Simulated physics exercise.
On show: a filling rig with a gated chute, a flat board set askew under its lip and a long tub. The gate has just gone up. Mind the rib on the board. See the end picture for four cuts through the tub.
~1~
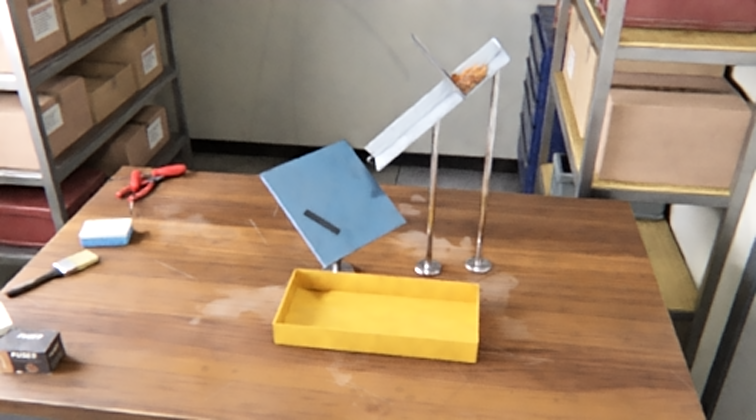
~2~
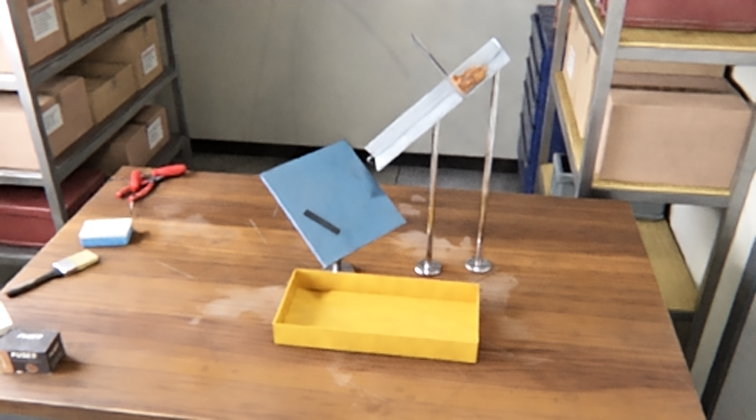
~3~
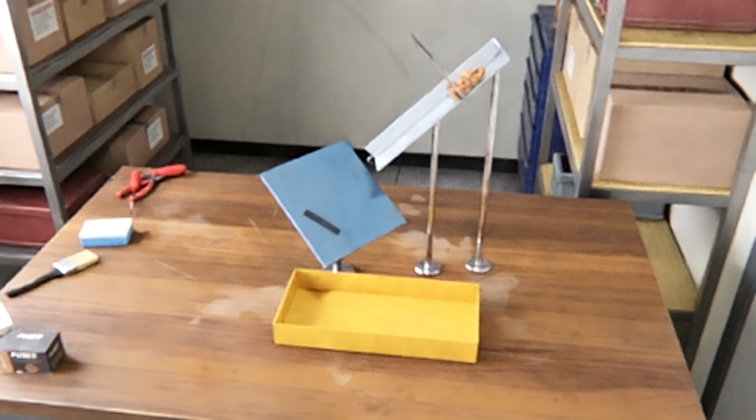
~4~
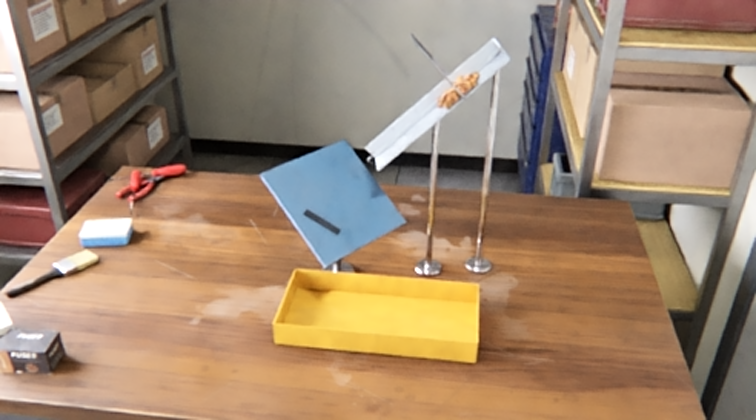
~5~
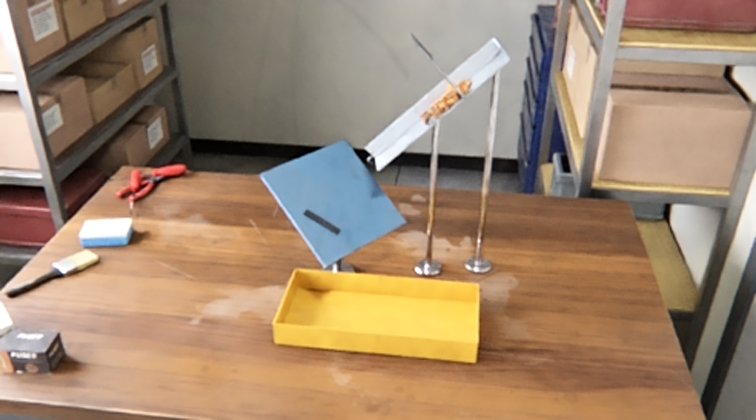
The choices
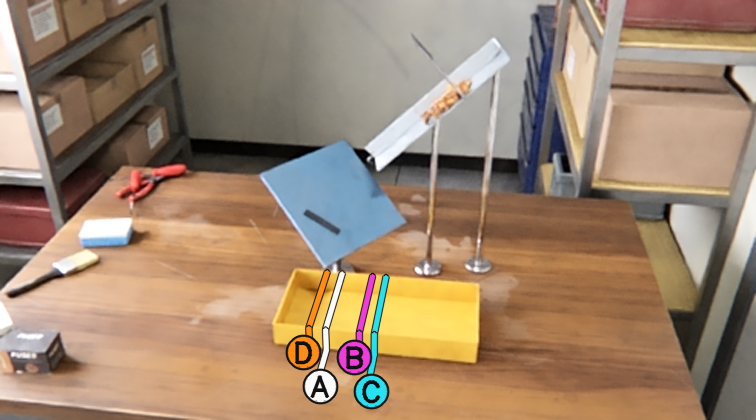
On a wooden table between metal shelves of boxes, a sloping pale chute on two metal stands holds a clump of small brown pieces near its top, above a tilted blue board and an empty yellow tub. The clump slides down the chute to the left, spreading out a little as it moves.
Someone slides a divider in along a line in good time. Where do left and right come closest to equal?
It is C.
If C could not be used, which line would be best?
It is B.
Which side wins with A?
The right side.
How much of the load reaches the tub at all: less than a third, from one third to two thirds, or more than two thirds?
More than two thirds.
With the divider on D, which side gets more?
Right.
On the marked copy, line A crosses the front rim at (325, 328); line B crosses the front rim at (359, 331); line C crosses the front rim at (374, 333); line D crosses the front rim at (309, 327).
Choosing A, of what is caught, a stray few on the left of the divider, nearly all on the right.
Choosing B, of what is caught, a small part on the left of the divider, most on the right.
Choosing C, of what is caught, most on the left of the divider, about a quarter on the right.
Choosing D, of what is caught, none on the left of the divider, all on the right.
